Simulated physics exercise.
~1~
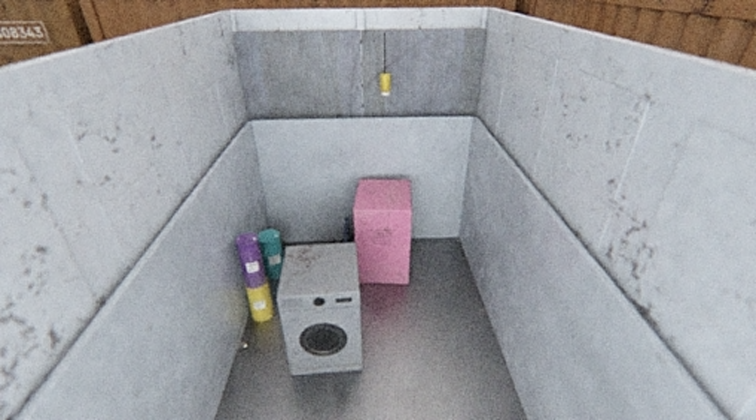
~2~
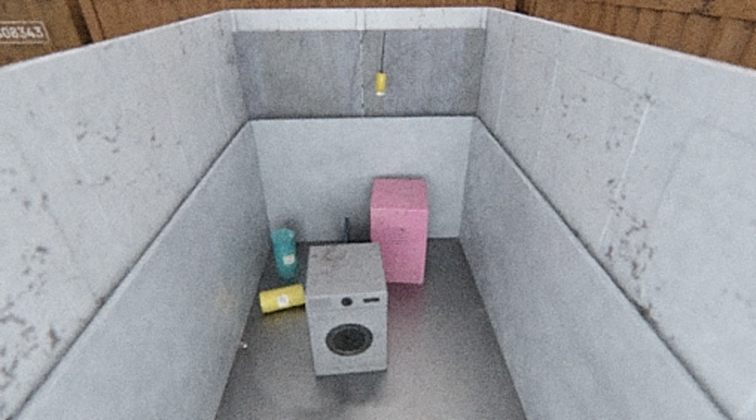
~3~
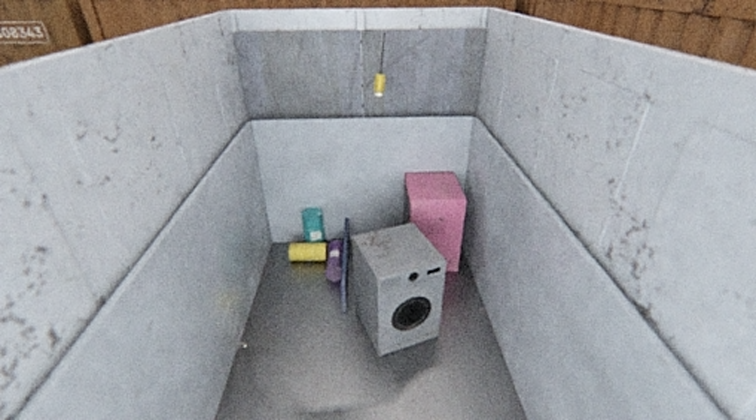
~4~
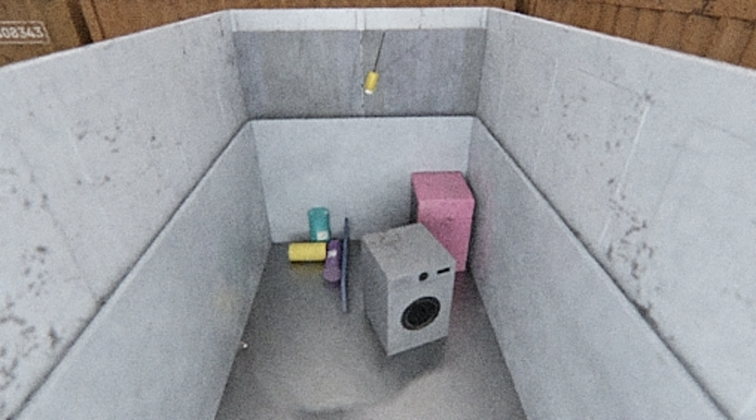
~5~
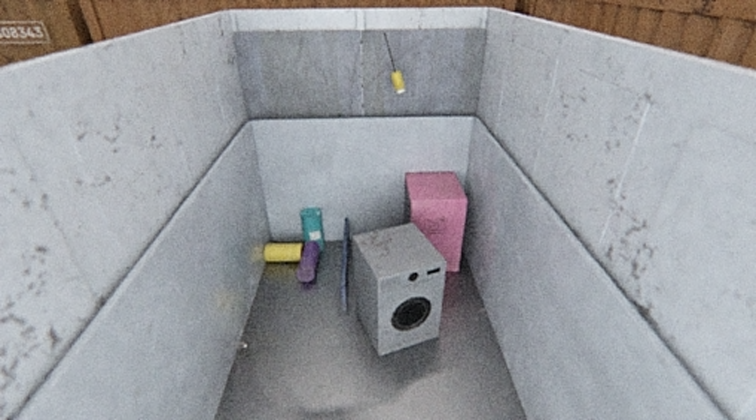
A grey appliance with a round door stands left of centre in a bare grey load bay, seen from above and behind, with a pink appliance near the front wall. At the left wall, a purple canister rests above a yellow one, beside a turquoise canister. The appliances slide right, the yellow canister tips over and the purple one drops out of sight. Everything shifts farther right, and the purple canister reappears lying beyond a low board. The appliances edge right again, then everything slips slightly back left, ending with the turquoise canister upright and the other two canisters on their sides.
